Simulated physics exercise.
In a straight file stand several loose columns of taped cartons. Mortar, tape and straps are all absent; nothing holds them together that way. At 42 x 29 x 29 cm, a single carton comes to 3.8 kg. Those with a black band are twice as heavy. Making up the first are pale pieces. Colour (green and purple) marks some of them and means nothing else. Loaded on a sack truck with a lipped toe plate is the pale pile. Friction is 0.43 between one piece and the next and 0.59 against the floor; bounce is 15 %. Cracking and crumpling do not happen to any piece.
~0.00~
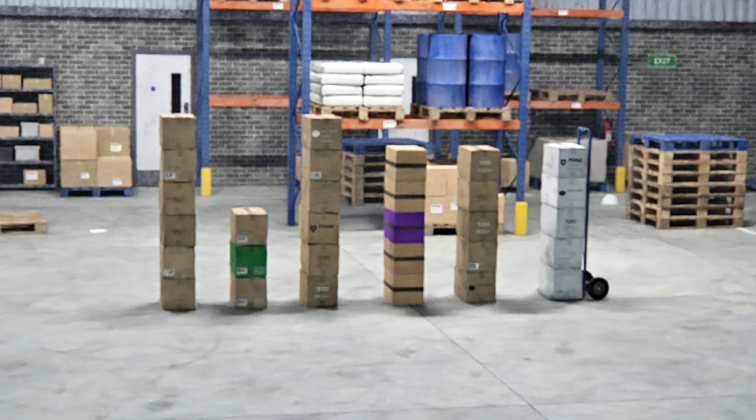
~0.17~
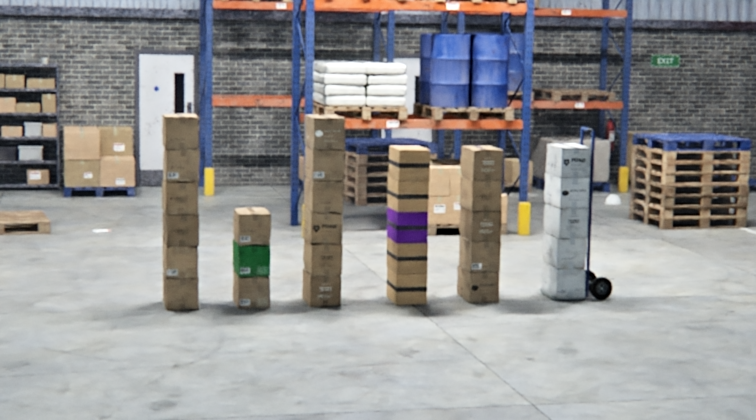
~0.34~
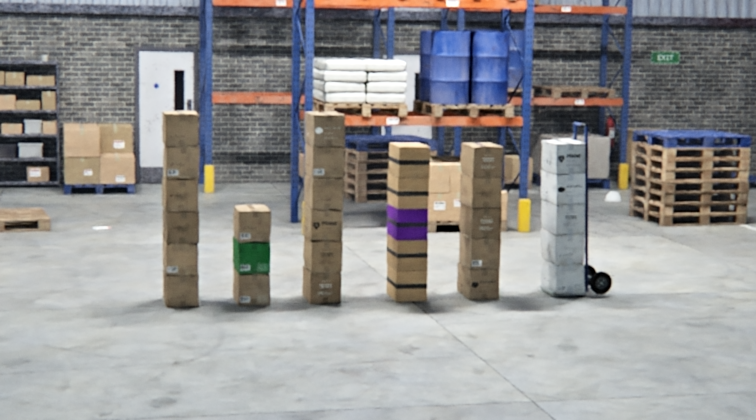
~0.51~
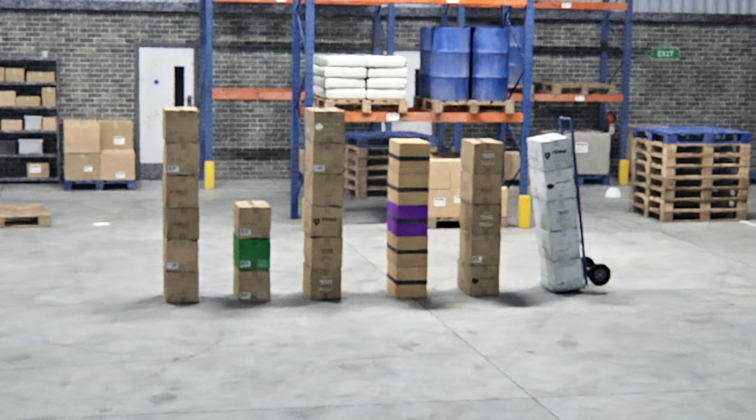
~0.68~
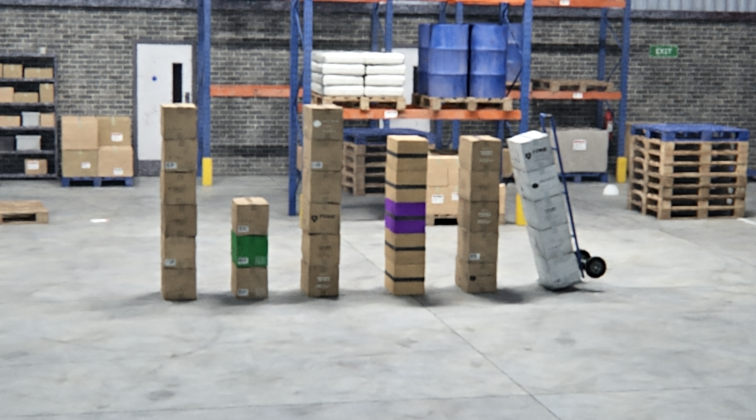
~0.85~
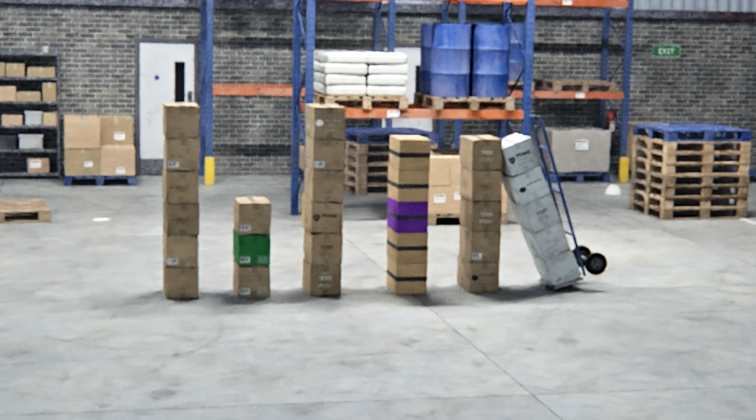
A pale stack of cartons on a sack truck leaning left toward a row of still brown carton columns in a warehouse.
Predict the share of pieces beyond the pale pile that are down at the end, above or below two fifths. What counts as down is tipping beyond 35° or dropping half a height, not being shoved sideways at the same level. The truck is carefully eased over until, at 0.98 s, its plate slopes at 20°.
The share ends above two fifths.
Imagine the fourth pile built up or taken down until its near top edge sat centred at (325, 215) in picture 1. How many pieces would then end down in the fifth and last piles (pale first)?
Counts down - fifth: 3; last: 6.
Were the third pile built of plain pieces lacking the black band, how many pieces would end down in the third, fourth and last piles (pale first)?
Down at the end: Third pile 5, fourth pile 5, last pile 6.
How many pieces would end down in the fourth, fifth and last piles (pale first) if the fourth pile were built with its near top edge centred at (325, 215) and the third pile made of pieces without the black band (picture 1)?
Counts down - fourth: 2; fifth: 3; last: 6.
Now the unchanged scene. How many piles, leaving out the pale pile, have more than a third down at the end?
All told, the figure is 5.
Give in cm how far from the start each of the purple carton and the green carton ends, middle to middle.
Purple ends up 80 cm away; green ends up 50 cm away.
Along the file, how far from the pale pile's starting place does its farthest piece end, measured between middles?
Around 120 centimetres.
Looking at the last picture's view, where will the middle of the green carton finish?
Somewhere around pixel (200, 263).
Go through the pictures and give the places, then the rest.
In the first picture (places mark the middle of the side facing us), truck frame (589, 164) 0° forward; purple carton (409, 228); green carton (251, 262); the rest undisturbed.
In the second picture, truck frame (592, 164) 0° forward; purple carton (413, 228).
In the third picture, truck frame (586, 160) 3° forward; purple carton (413, 225).
In the fourth picture, truck frame (574, 153) 8° forward, top of the pale pile leaning 8°; purple carton (413, 221); the rest undisturbed.
In the fifth picture, truck frame (558, 150) 14° forward, top of the pale pile leaning 16°; purple carton (411, 218); the rest undisturbed.
In the sixth picture, truck frame (550, 150) 19° forward, top of the pale pile leaning 22°; purple carton (413, 217); green carton (255, 251); the rest undisturbed.
After 1.92 s, 5 of the pale pile down; none of the 25 other cartons down, 10 disturbed; purple carton leaning 8°.
After 2.92 s, 5 of the pale pile down; 10 of the 25 other cartons down; purple carton leaning 51°, 23 cm lower.
After 3.72 s, 5 of the pale pile down; 25 of the 25 other cartons down; purple carton leaning 50°, 27 cm lower; green carton leaning 43°, 14 cm lower.
At rest (5.1 s), 5 of the pale pile down; 25 of the 25 other cartons down; purple carton leaning 50°, 27 cm lower; green carton leaning 43°, 14 cm lower. That is 100 per cent. As the last picture would show them, middles, purple carton near (323, 244), green carton near (200, 263).
